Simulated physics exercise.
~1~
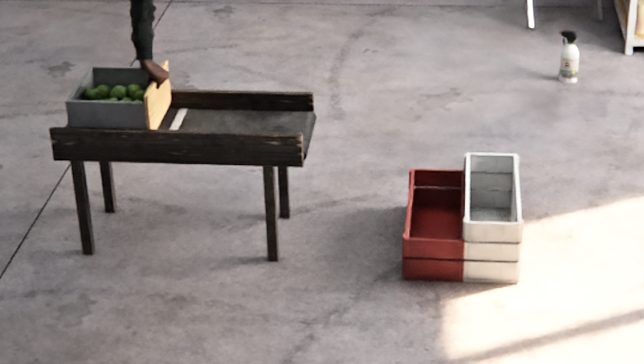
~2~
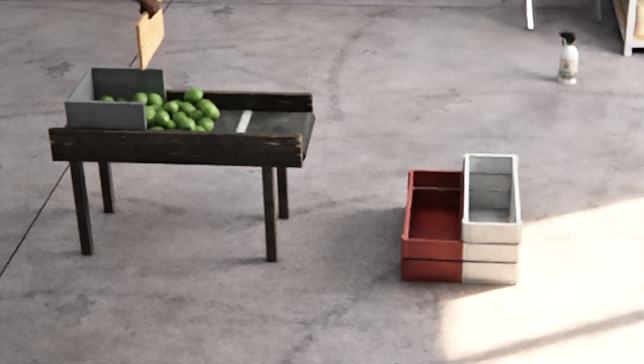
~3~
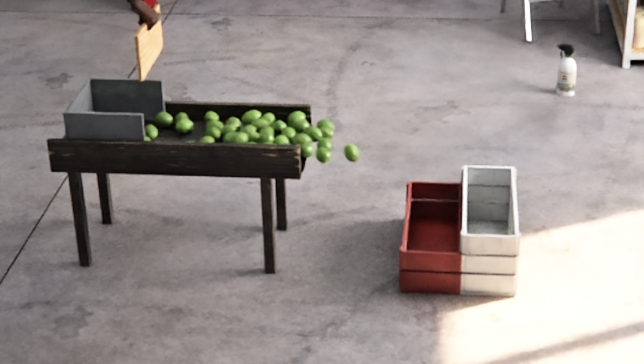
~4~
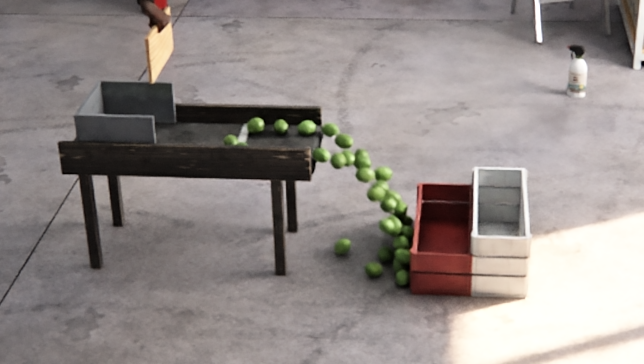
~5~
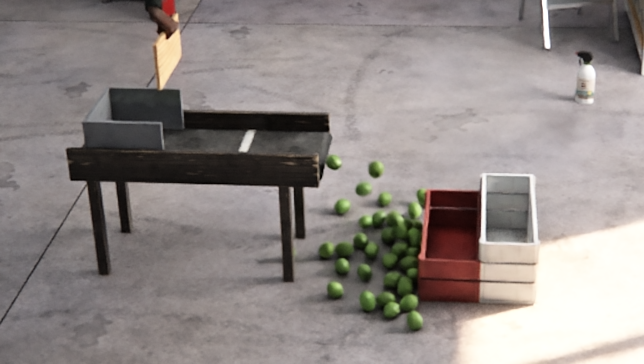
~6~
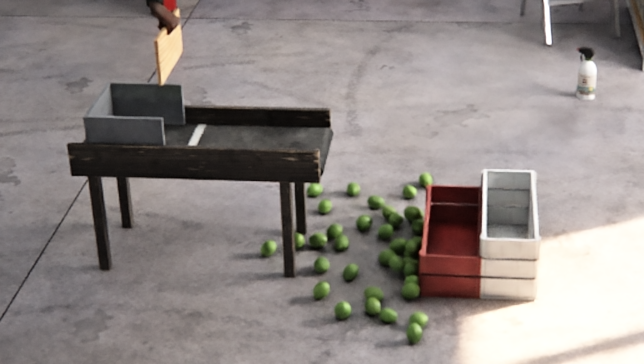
On a grey concrete floor, a hand lifted a wooden gate from a pen of limes on a dark table, and the belt carried them right and off the end, where they all dropped short of the red bin and scattered across the ground.
